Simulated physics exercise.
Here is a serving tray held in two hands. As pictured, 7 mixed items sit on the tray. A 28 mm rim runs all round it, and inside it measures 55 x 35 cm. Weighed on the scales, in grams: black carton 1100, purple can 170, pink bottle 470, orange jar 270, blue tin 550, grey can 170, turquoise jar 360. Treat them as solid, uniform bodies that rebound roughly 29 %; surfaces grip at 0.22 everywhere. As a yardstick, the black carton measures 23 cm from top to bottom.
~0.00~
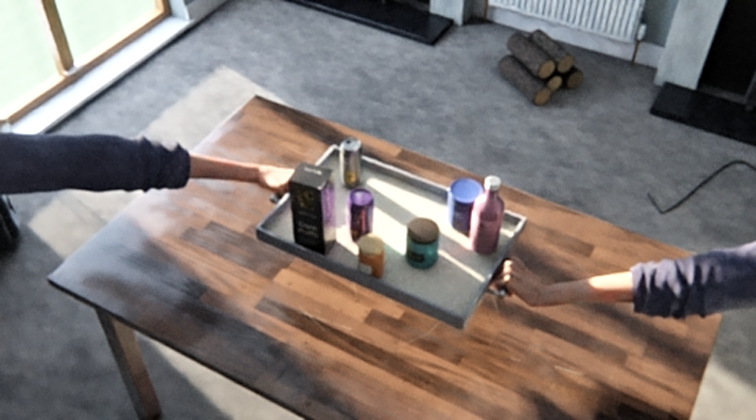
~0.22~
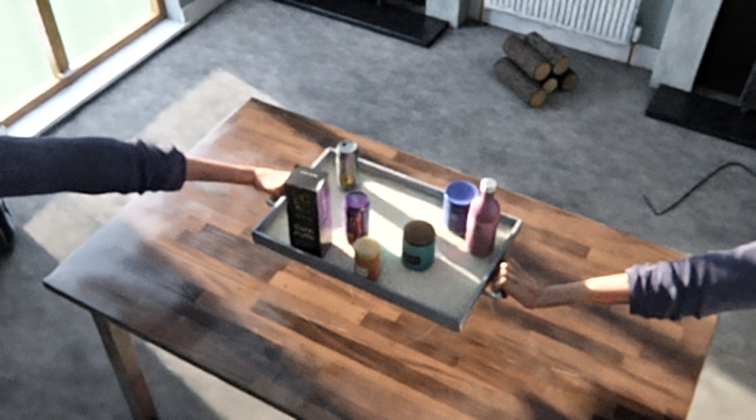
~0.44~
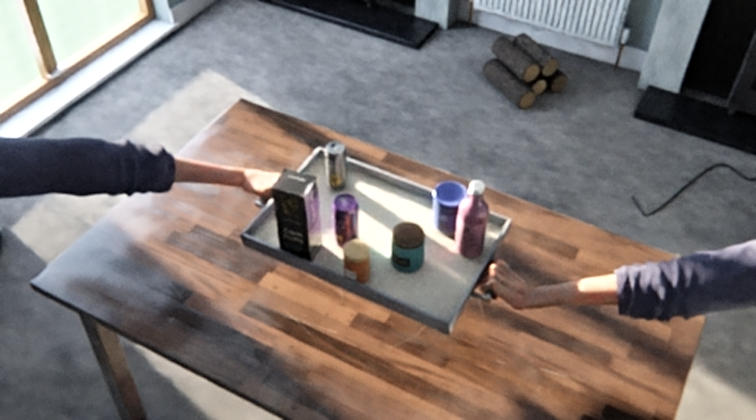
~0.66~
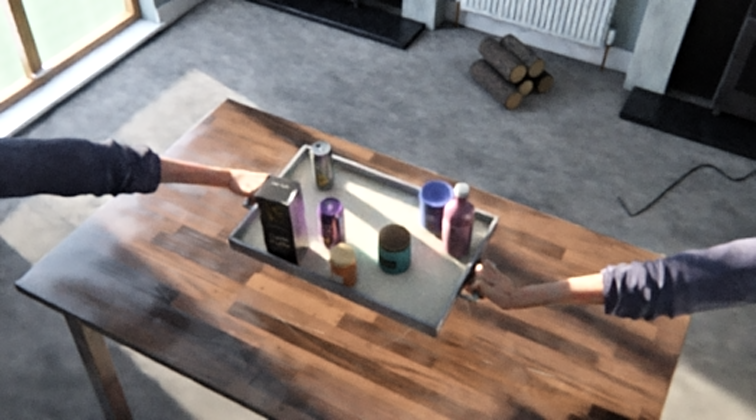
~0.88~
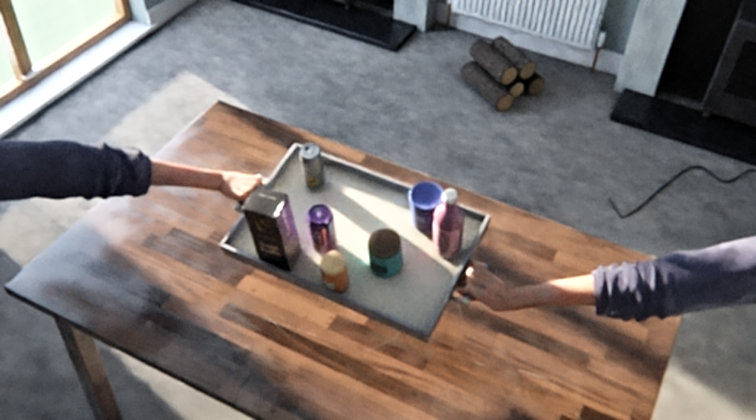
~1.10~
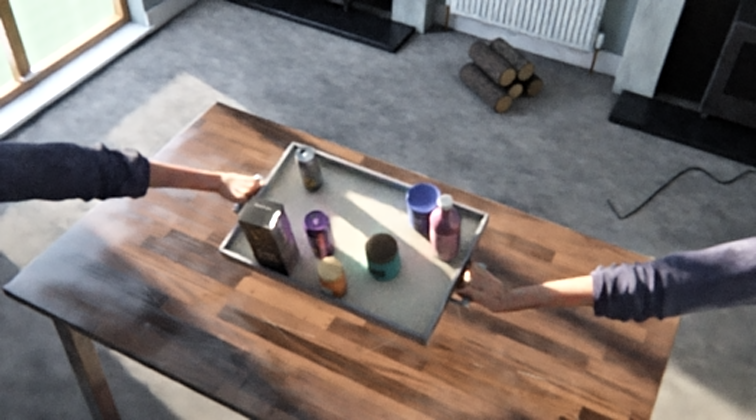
Two hands gripping a grey tray of seven containers above a wooden table, gradually tilting its near edge down.
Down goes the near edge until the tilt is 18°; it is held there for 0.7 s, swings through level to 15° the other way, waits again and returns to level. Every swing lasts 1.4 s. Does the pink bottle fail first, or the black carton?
The first of the pair fails first.
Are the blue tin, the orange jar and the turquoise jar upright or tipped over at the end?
Well, the blue tin holds steady, the orange jar holds steady, and the turquoise jar holds steady.
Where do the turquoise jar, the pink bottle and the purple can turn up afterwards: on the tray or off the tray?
The turquoise jar ends on the tray; the pink bottle ends off the tray; the purple can ends off the tray.
Around 2.90 s, tray tilted 2°, near edge down; pink bottle now off the tray; grey can shifted 18 cm; blue tin shifted 26 cm.
Around 4.40 s, tray tilted 15°, far edge down; black carton tipped 15° against what carries it near (337, 160); purple can shifted 17 cm; orange jar shifted 24 cm.
Finally (6.2 s), off the tray, black carton, purple can, pink bottle and grey can; not toppled but over 5 cm from the start, orange jar and turquoise jar; blue tin still in place (within 5 cm). Final places as that camera would see them, black carton near (367, 152). Pink bottle went at 1.86 s; black carton went at 4.50 s.
